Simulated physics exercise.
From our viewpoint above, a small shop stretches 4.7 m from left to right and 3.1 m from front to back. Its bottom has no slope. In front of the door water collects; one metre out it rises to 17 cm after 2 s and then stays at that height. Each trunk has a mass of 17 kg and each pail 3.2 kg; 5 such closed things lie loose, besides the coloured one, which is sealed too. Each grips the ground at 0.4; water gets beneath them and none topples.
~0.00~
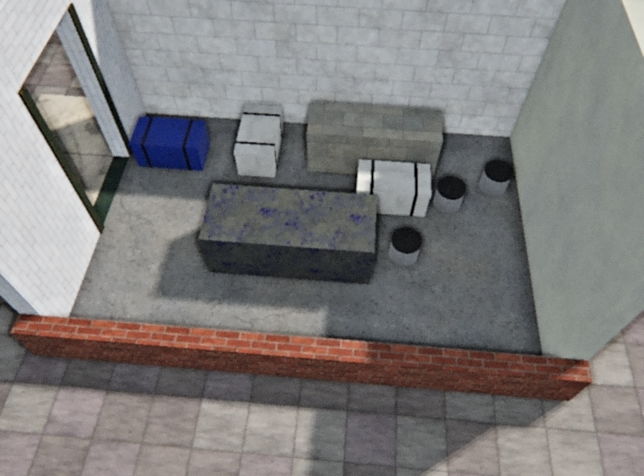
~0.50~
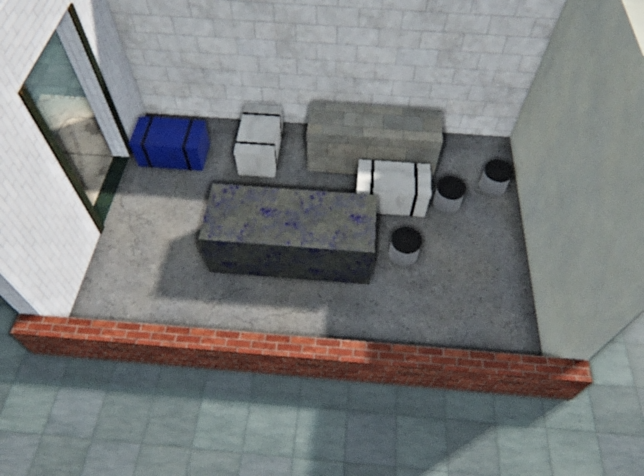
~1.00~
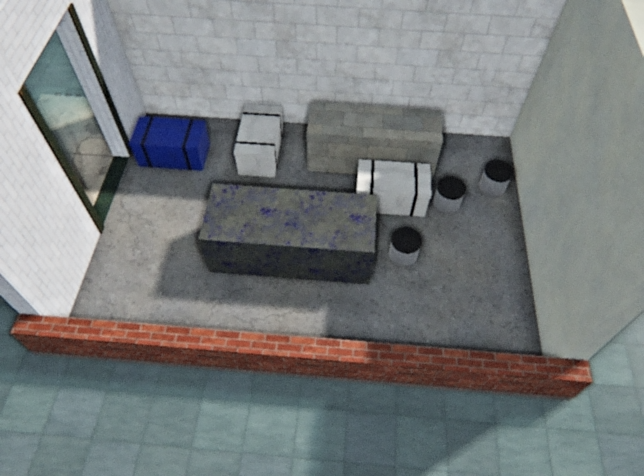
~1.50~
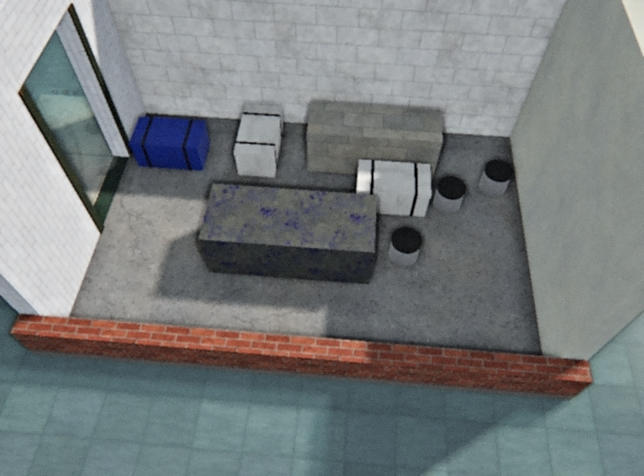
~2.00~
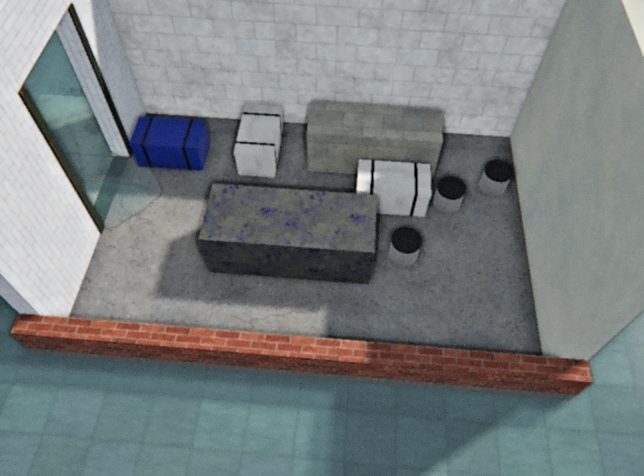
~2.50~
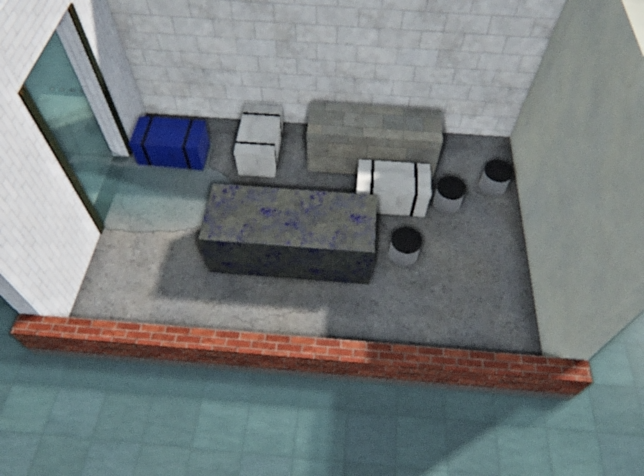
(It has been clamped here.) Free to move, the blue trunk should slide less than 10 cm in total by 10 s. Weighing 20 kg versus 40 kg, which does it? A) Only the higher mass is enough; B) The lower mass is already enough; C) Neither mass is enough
Only the higher mass is enough.
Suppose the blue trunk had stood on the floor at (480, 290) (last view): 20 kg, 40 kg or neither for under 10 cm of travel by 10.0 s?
It turns out that the heavier alone succeeds.
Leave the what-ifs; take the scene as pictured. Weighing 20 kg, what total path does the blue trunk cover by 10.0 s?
It covers about 60 cm altogether.
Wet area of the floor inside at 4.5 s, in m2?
Wet area: Approx. 7.0 m2.
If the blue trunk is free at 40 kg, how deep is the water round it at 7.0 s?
Something like 6 centimetres.
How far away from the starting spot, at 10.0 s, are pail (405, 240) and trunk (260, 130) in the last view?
100 cm, 40 cm.
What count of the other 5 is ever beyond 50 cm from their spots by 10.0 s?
4.
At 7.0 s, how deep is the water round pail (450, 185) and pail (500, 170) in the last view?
I'd put it at 5 cm and 5 cm respectively.
After 3.5 s the blue trunk would be 24 cm from its start with 20 kg and 0 cm from its start with 40 kg; 5 cm of water round it then.
After 4.5 s the blue trunk would be 39 cm from its start with 20 kg and 0 cm from its start with 40 kg; 5 cm of water round it then.
After 7.0 s the blue trunk would be 43 cm from its start with 20 kg and 0 cm from its start with 40 kg; 6 cm of water round it then.
After 10.0 s the blue trunk would be 36 cm from its start with 20 kg and 0 cm from its start with 40 kg; 7 cm of water round it then.
